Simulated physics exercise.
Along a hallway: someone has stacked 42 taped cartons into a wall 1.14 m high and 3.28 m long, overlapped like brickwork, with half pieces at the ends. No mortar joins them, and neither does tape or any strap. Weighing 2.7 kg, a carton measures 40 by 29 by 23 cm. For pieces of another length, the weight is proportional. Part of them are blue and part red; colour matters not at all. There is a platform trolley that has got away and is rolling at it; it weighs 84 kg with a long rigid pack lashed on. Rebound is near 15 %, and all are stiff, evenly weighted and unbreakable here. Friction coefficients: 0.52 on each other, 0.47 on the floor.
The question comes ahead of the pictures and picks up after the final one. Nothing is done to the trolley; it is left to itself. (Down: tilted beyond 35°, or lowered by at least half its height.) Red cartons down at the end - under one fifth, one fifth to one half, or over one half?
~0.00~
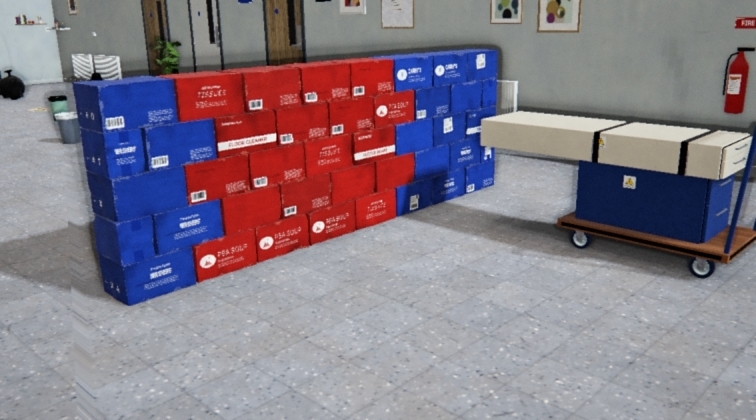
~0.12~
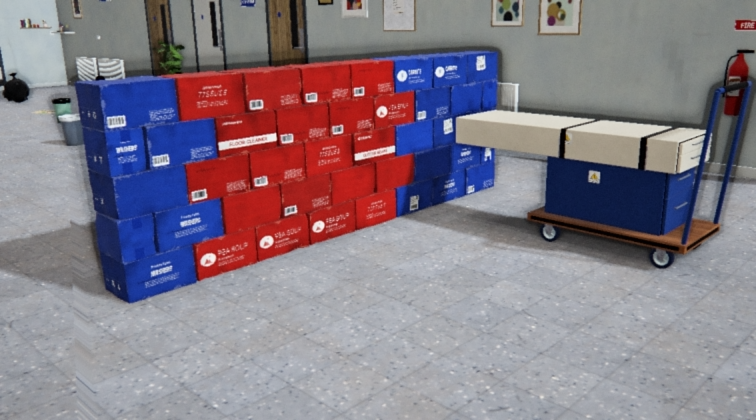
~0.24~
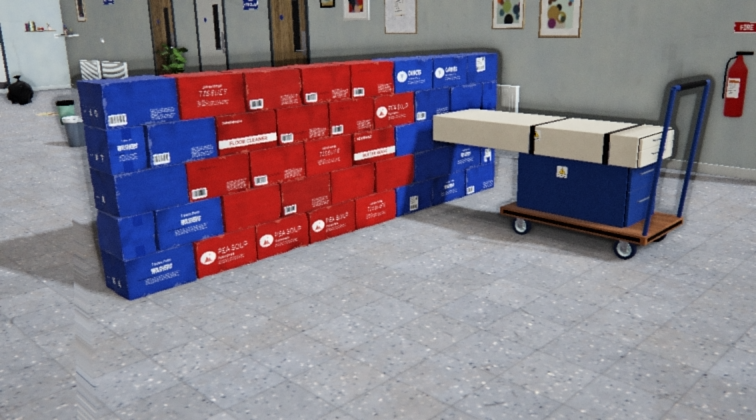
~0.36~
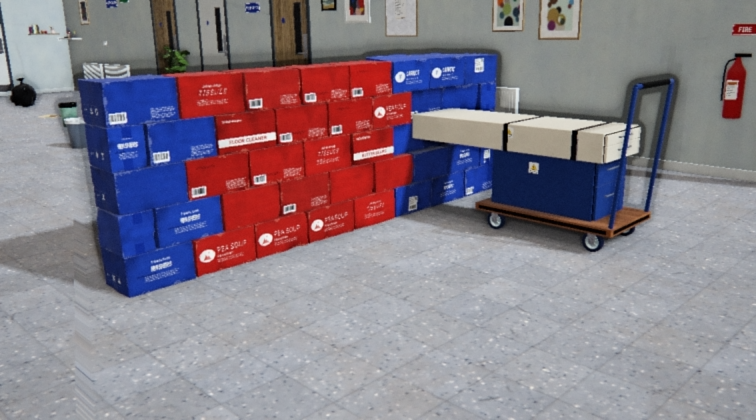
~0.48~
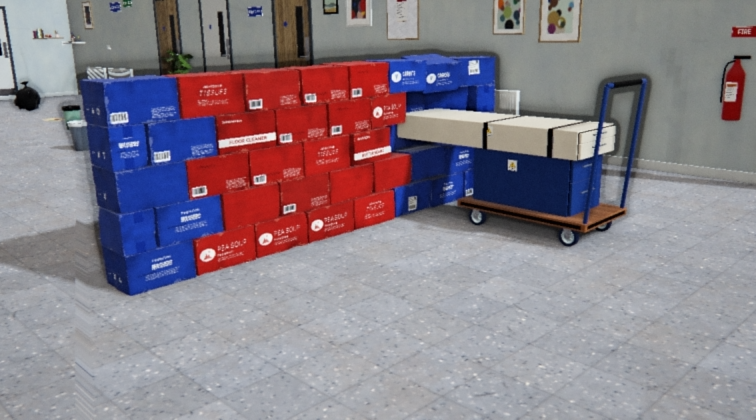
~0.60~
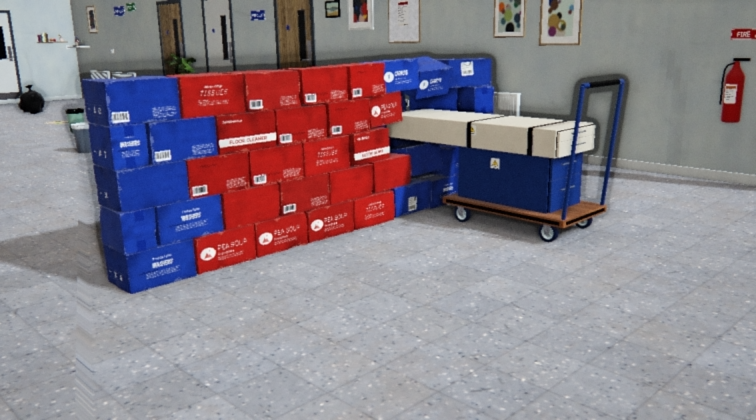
Under one fifth.
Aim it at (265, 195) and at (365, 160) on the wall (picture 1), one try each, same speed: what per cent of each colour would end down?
You'd get blue at 10 followed by 20, and red at 60 followed by 50 percent.
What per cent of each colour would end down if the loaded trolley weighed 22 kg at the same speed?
Down by colour: Blue 0, red 0 per cent.
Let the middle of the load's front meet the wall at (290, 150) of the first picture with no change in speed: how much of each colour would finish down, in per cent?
Result - blue: 0 %; red: 40 %.
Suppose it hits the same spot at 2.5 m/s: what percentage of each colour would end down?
Blue 40%, red 10%.
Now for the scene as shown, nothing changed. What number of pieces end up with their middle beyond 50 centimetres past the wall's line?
Roughly 12 pieces in all.
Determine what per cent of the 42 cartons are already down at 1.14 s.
It's 20 percent at that point.
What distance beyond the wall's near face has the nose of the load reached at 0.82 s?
Roughly 60 cm past it.
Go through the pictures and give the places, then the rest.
In the first picture (places mark the middle of the side facing us; the camera moves round a little), load (488, 128) 54 cm short of the wall; top red carton (275, 90); top blue carton (451, 69); nothing disturbed.
In the second picture, load (463, 126) 33 cm short of the wall; top red carton (275, 90).
In the third picture, load (439, 124) 12 cm short of the wall; top red carton (275, 90).
In the fourth picture, load (418, 122) 6 cm into the wall's line; top red carton (274, 90); top blue carton (448, 72) leaning 3°; steepest lean 5°, the carton at (413, 76); 6 disturbed, none down.
In the fifth picture, load 22 cm into the wall's line; top red carton (274, 90); top blue carton (443, 77) leaning 11°; 11 disturbed, none down.
In the sixth picture, load 36 cm into the wall's line; top red carton (274, 91); top blue carton (435, 83) leaning 17°; 12 disturbed, none down.
After 0.82 s, load 59 cm past the wall's line, still rolling; none of the 20 red cartons down (3 of 42 in all colours); top red carton unmoved; top blue carton leaning 9°, 13 cm lower.
After 1.14 s, load 83 cm past the wall's line, still rolling; 1 of the 20 red cartons down (8 of 42 in all colours); top red carton unmoved; top blue carton 17 cm lower.
After 1.64 s, load 97 cm past the wall's line, still rolling; 2 of the 20 red cartons down (9 of 42 in all colours); top red carton unmoved; top blue carton 17 cm lower.
At rest (2.9 s), load 97 cm past the wall's line, stopped; 2 of the 20 red cartons down (9 of 42 in all colours); top red carton unmoved; top blue carton 17 cm lower. That is 10 per cent. As the last picture would show them, middles, top red carton near (260, 90), top blue carton near (369, 94).
